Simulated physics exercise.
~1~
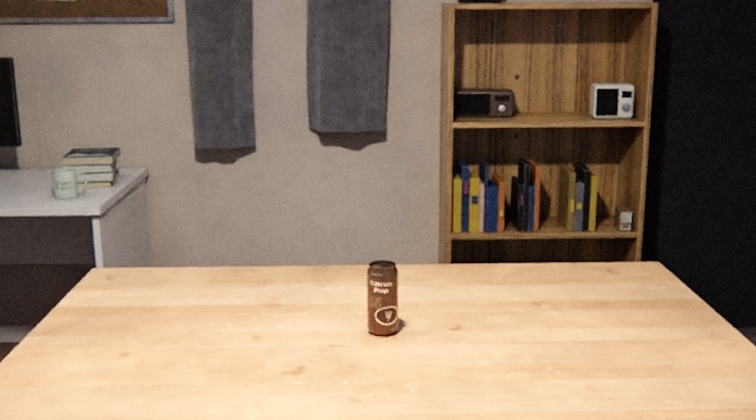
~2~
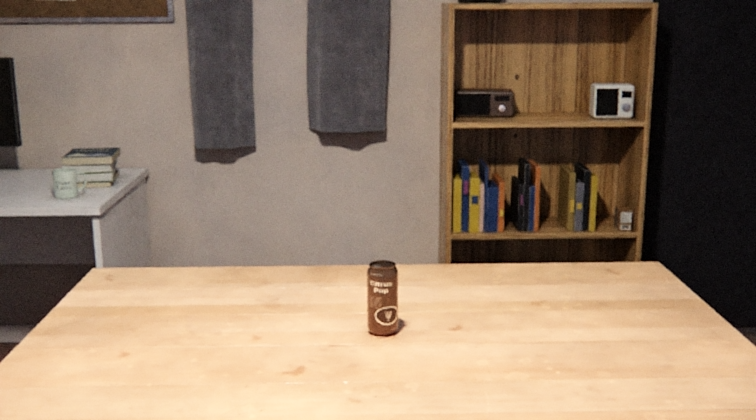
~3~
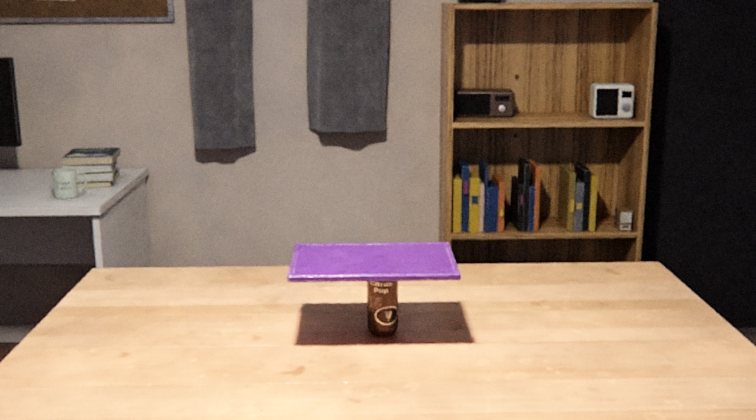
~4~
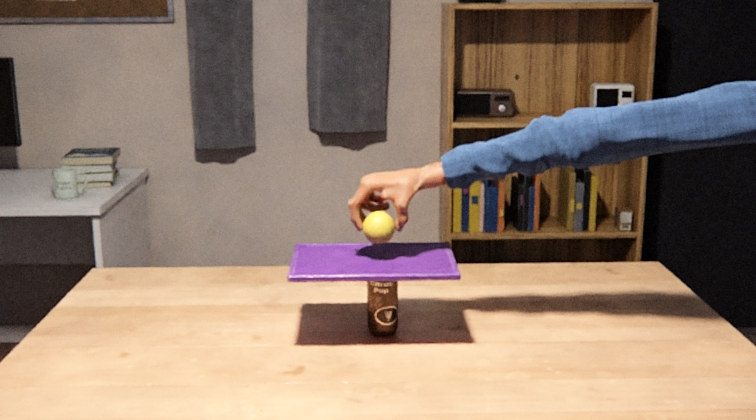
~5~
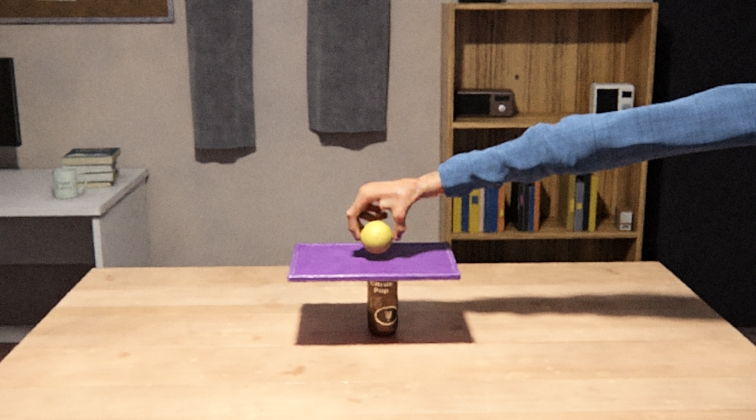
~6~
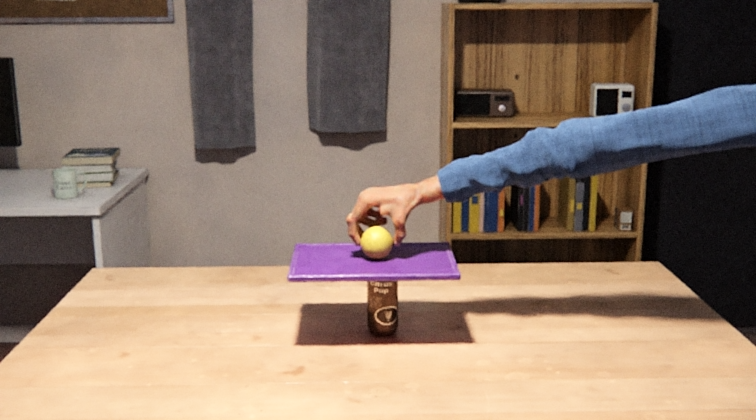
In this clip, a dark can stands on a wooden table, then a flat purple lid appears on top of it. A hand in a blue sleeve, reaching from the right, lowers a yellow lemon onto the lid.
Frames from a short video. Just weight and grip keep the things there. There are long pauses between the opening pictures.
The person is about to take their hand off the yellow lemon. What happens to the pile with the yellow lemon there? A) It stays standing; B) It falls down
It stays standing (A).
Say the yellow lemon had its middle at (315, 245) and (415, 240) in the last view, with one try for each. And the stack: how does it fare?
In the first case it gives way; in the second case it stays up.
Then, 0.30 s after the last picture, nothing has stirred.
Then, 0.70 s after the last picture, yellow lemon resting near (377, 243).
At rest, all 3 in place. Seen from the same camera at the end, yellow lemon near (376, 243). The stack stays up.
